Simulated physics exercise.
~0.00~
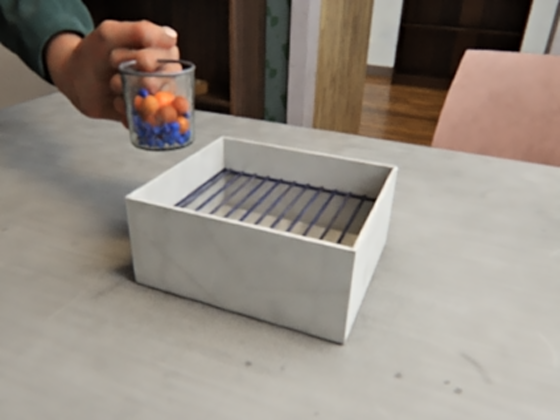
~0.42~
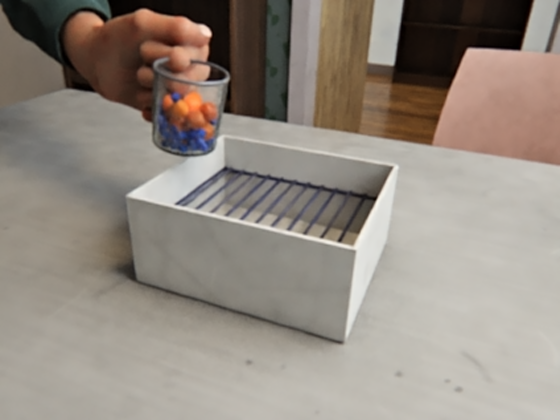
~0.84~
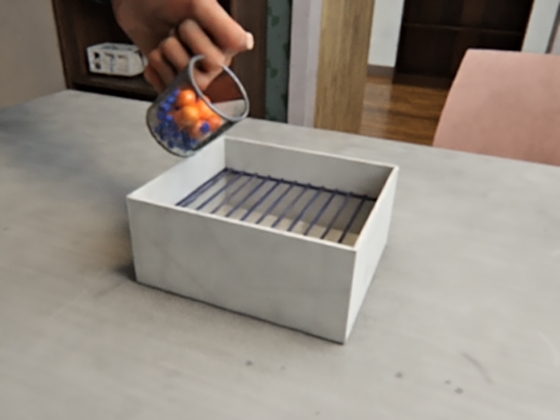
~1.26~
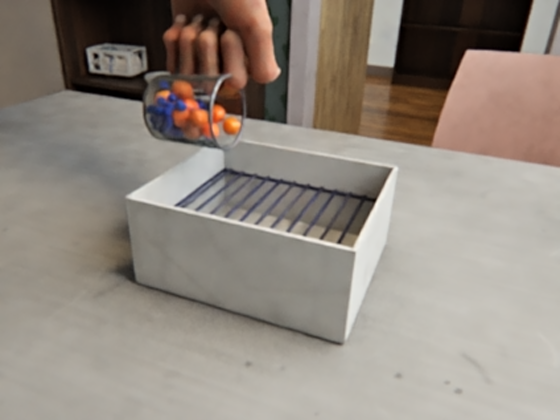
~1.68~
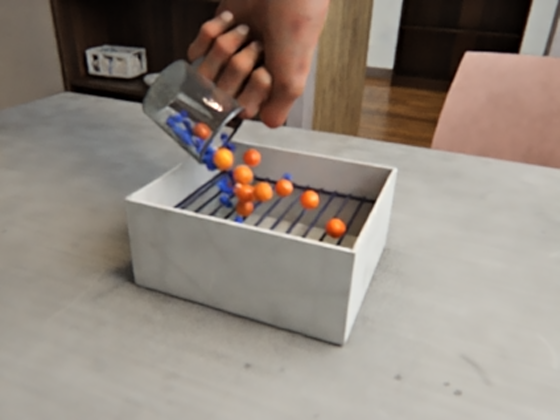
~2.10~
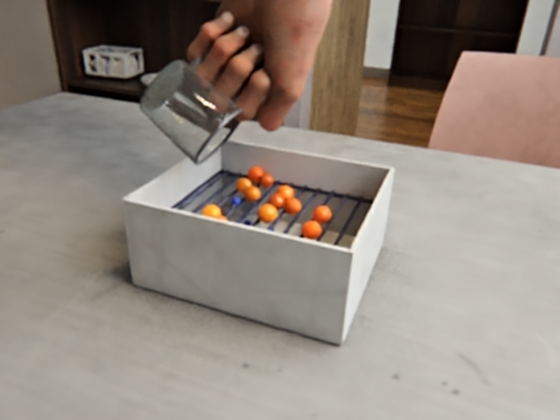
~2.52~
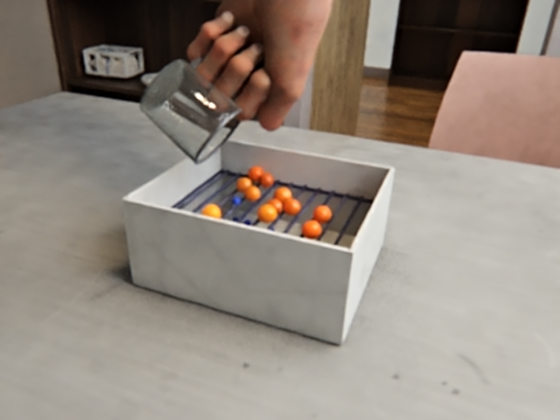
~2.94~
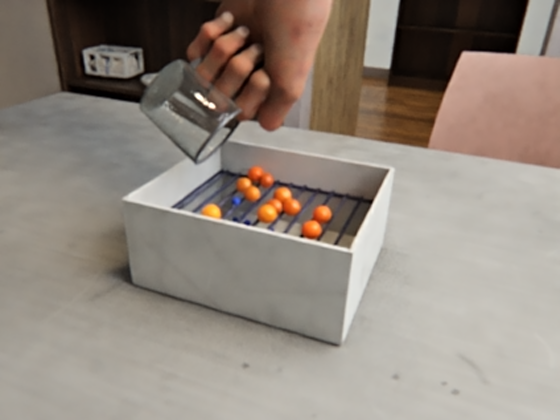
In this clip, a hand moves a clear cup of blue and orange pieces over a white box with a wire rack and tips it, pouring everything out; the orange balls rest on the wires while nearly all the blue pieces drop through.
